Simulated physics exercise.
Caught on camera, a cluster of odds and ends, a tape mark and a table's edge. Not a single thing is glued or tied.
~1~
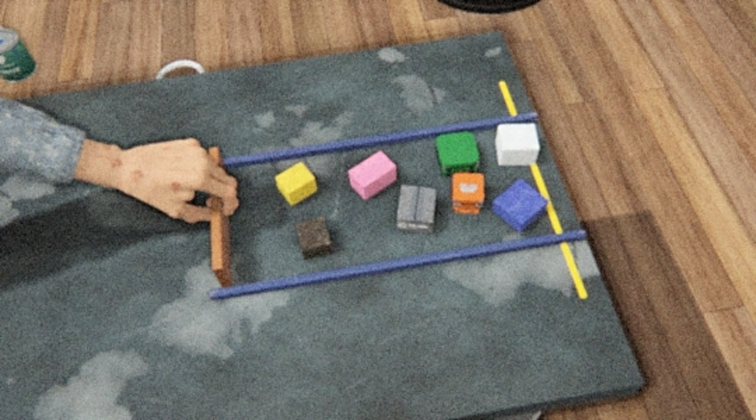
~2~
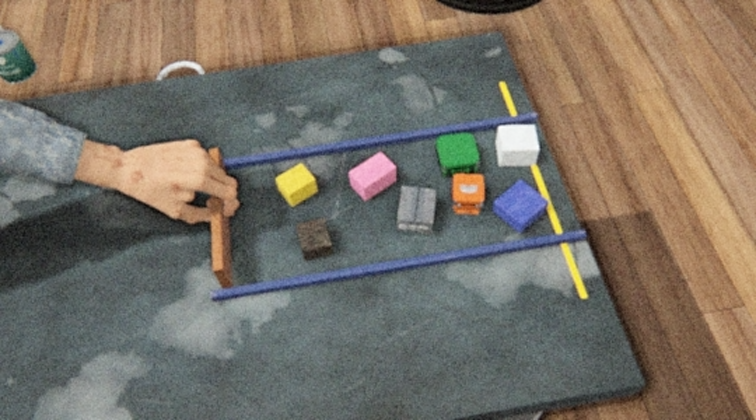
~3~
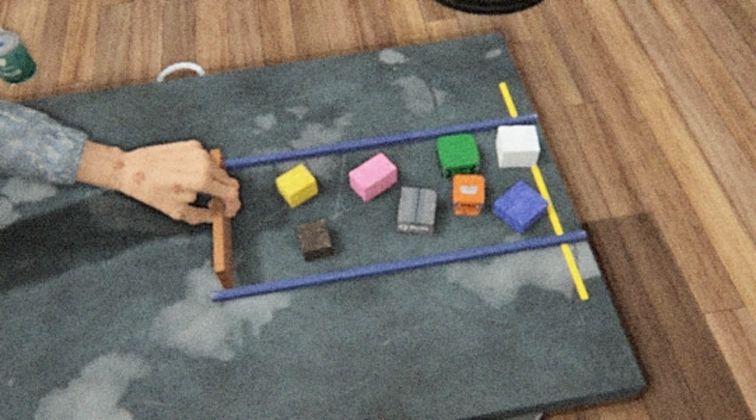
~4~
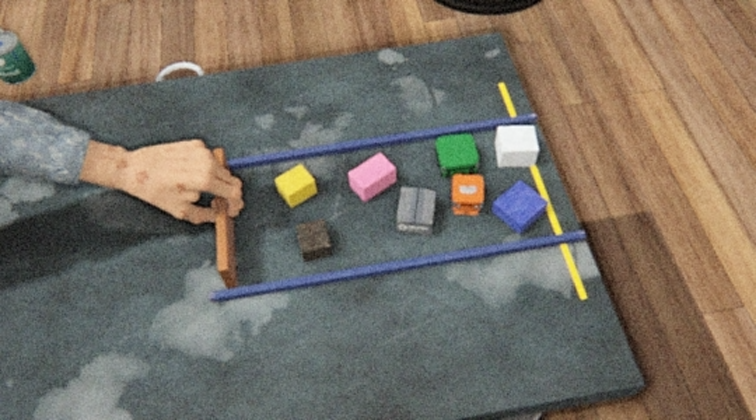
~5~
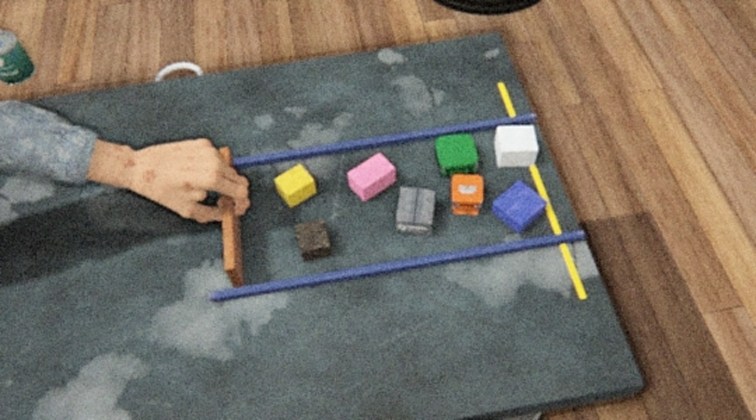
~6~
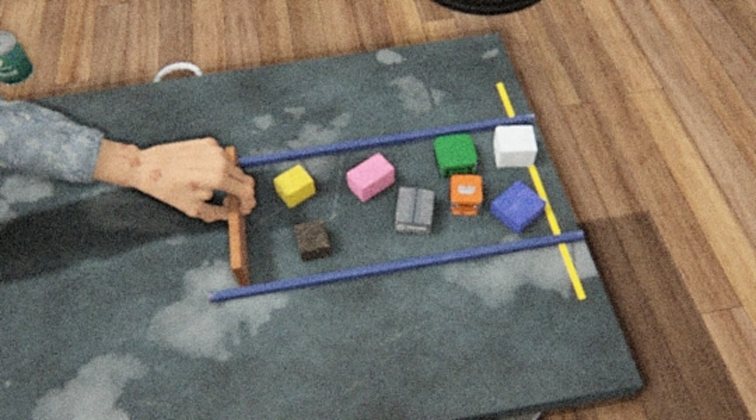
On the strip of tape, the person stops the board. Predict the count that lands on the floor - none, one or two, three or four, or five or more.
Drops: Above four.
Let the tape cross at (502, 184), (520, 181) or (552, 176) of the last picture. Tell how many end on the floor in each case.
The counts come to 4, then 6, then 8.
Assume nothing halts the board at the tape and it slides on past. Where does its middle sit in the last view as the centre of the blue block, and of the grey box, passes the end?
The middle would be close to (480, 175) and then close to (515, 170).
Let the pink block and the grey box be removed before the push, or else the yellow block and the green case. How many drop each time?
4 in the first case, 4 in the second.
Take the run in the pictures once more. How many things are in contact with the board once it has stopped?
Total: 2.
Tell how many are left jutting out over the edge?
2 of them.
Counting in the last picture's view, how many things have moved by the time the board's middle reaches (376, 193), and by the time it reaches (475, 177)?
First 5 and then 8.
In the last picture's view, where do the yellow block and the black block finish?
The yellow block stops around (546, 152); the black block around (563, 201).
Soon after, none off yet; white block at rest near (515, 146); blue block at rest near (518, 207); green case at rest near (455, 156).
After that, none off yet; white block displaced a little near (531, 143); blue block moving near (523, 209); green case displaced about its own width near (494, 149).
And then, one off so far; white block on its way down near (576, 311); blue block tilting well over near (588, 215); green case tilting well over near (556, 144).
In the end, the number that fall off is five or more; gone, pink block, grey box, orange case, green case, blue block and white block.
